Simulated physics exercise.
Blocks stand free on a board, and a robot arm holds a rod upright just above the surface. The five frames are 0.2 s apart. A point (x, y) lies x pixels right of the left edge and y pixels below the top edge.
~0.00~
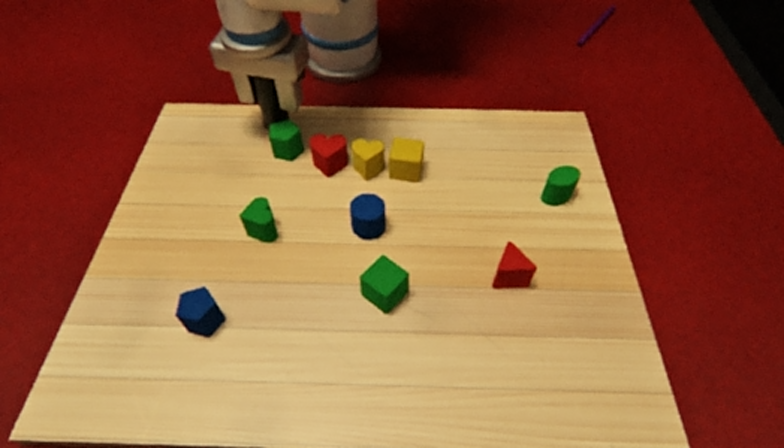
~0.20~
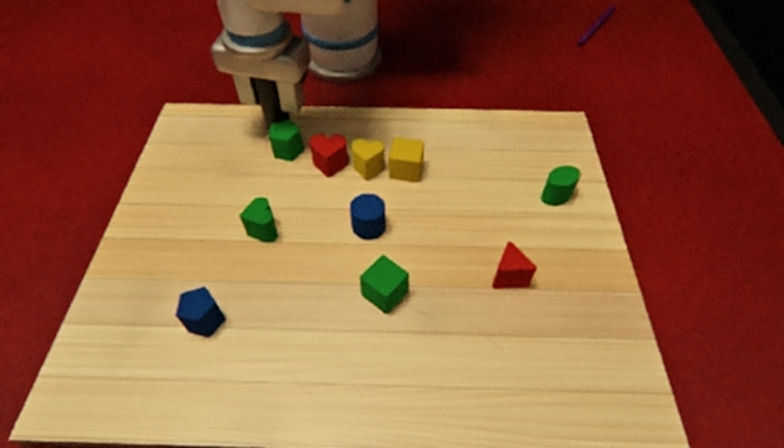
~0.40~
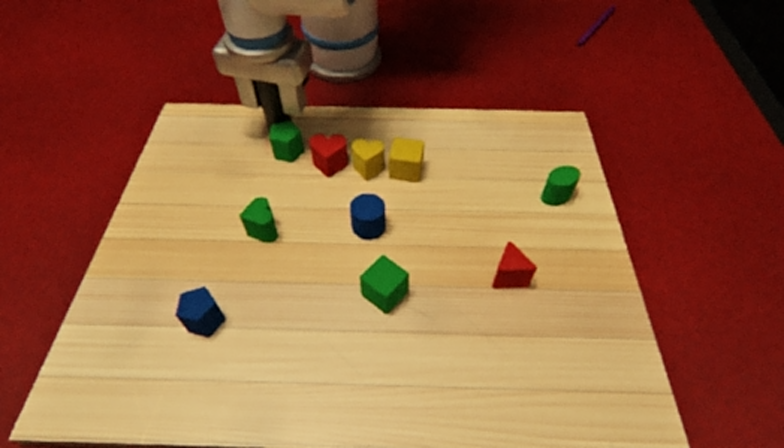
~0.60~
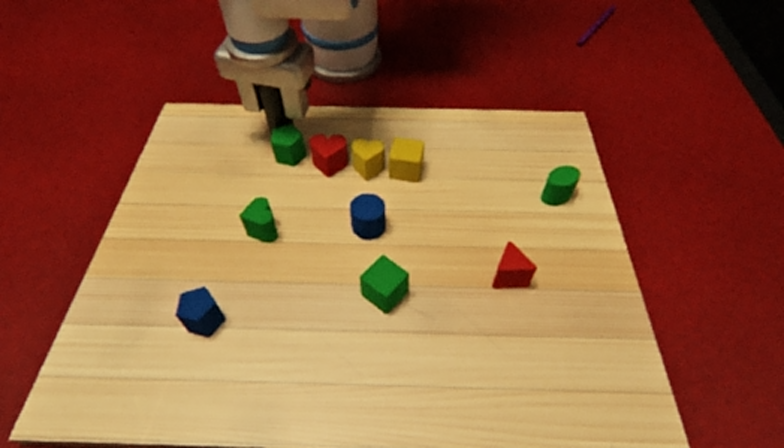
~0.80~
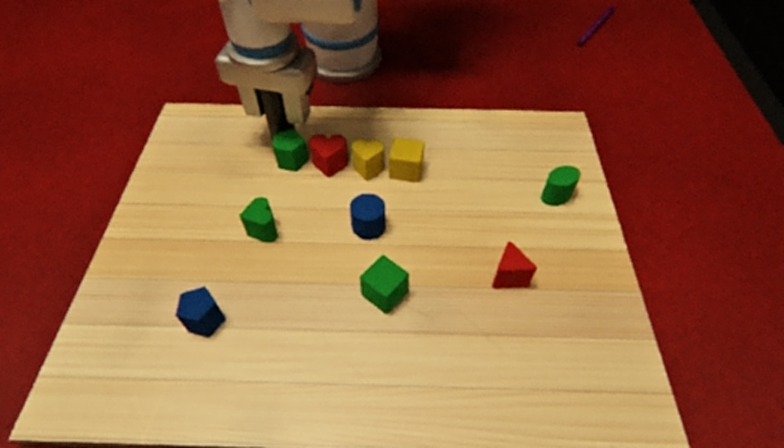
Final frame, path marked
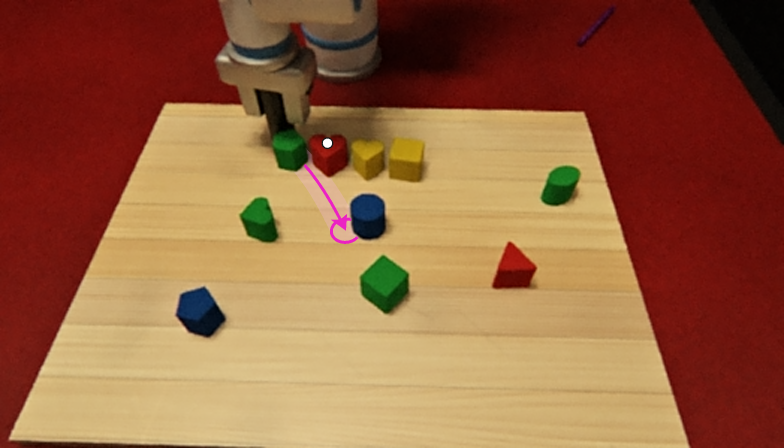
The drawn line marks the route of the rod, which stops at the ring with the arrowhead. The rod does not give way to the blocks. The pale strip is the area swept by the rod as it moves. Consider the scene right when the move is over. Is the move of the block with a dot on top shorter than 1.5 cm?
The answer is no.
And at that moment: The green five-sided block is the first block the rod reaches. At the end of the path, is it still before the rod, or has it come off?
I expect it to be beside or behind the rod.
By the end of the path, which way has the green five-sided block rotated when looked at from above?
My answer: Clockwise.
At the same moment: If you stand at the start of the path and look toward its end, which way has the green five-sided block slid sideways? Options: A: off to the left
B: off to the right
Option B.
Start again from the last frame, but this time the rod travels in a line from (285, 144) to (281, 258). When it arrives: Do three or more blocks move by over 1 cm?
No, that is not what happens.
The drawn path runs from (285, 144) by way of (307, 168) and (328, 197) to (346, 230); the dot is on the red heart block.
On the path given first. One third of the way, rod (307, 163); green five-sided block (303, 169), turned 35° clockwise; red heart block (337, 146), turned 20° anticlockwise.
Two thirds of the way, rod (327, 192); green five-sided block (309, 200), turned 80° clockwise; red heart block (346, 152), turned 75° anticlockwise; yellow heart block (373, 146), turned 10° clockwise.
At the end, rod (345, 225); green five-sided block (309, 214), turned 150° clockwise; red heart block (346, 152), turned 75° anticlockwise; yellow heart block (373, 146), turned 10° clockwise; blue circle (377, 211).
